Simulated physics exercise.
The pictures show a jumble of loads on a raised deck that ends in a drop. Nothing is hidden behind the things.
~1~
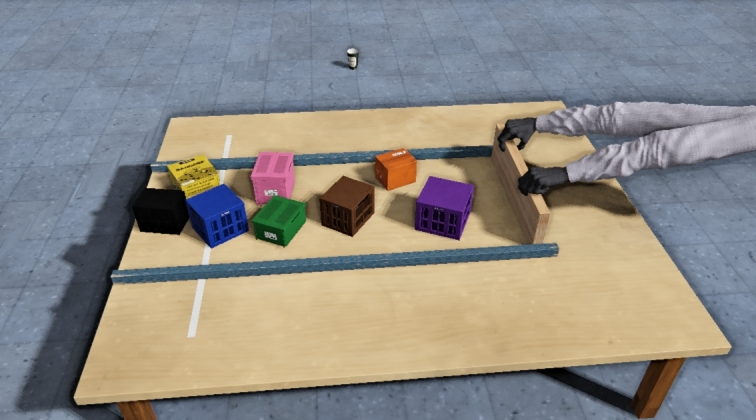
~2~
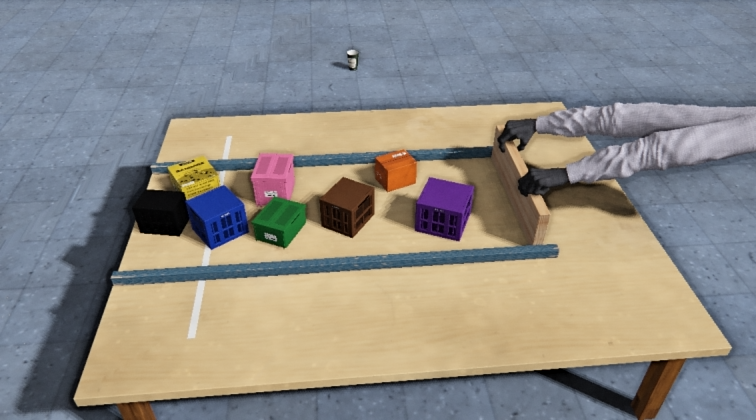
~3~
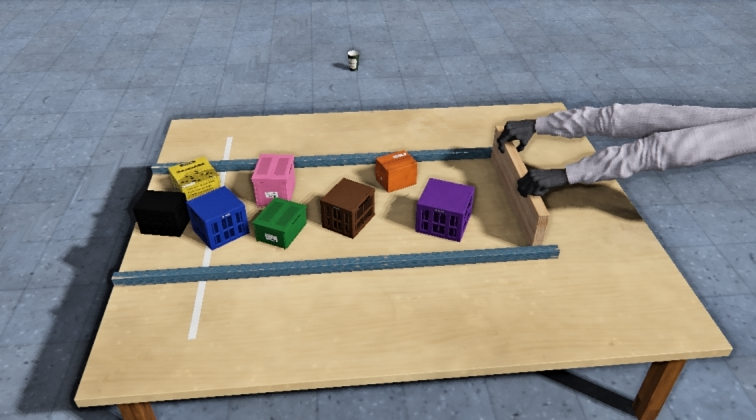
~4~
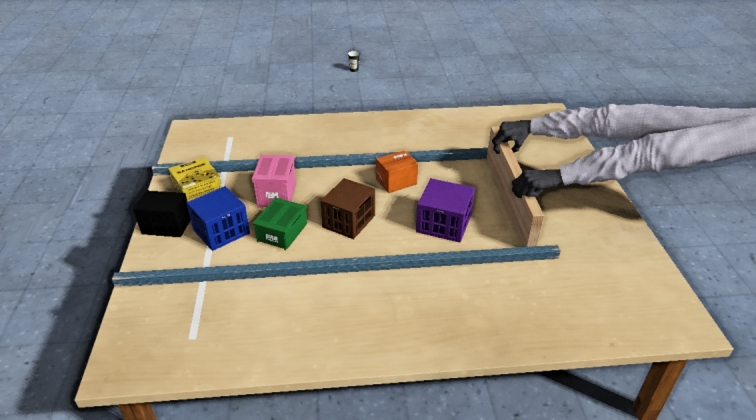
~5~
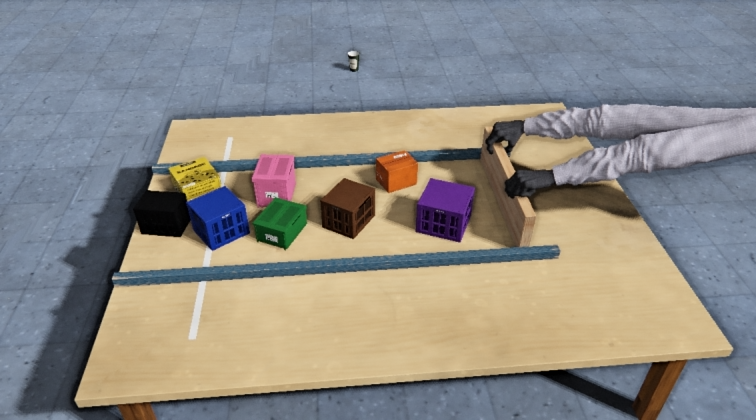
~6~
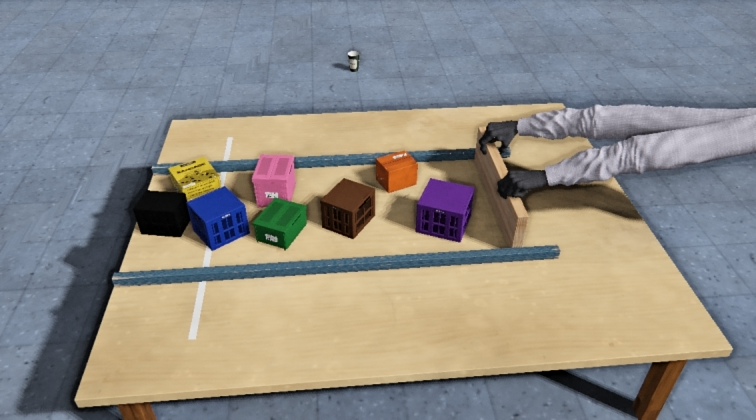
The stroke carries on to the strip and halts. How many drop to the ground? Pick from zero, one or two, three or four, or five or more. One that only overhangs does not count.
Here the number that fall off is three or four.
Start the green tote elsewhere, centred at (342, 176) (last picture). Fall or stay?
It does not fall.
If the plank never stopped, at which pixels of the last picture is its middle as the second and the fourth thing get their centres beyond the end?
At (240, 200) for the second, at (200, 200) for the fourth.
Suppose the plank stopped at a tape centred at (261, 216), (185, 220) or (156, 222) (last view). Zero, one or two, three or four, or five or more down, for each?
In that order: One or two; five or more; at least five.
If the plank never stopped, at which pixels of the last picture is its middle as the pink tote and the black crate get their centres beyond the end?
For the pink tote at (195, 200), for the black crate at (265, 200).
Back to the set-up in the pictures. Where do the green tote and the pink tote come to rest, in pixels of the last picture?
The green tote stops around (145, 224); the pink tote around (164, 171).
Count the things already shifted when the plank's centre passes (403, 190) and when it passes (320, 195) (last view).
By then 3, and 7.
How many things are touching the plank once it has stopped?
That makes 3.
A little later, none off yet; black crate at rest near (163, 214); yellow box at rest near (196, 181); blue crate at rest near (219, 218).
Next, none off yet; black crate shifted a little near (151, 213); yellow box at rest near (196, 181); blue crate shifted a little near (193, 223).
Later still, none off yet; black crate shifted about its own width near (132, 213); yellow box shifted a little near (172, 184); blue crate shifted about its own width near (154, 235).
When it is over, the number that fall off is three or four; down, blue crate, yellow box and black crate.
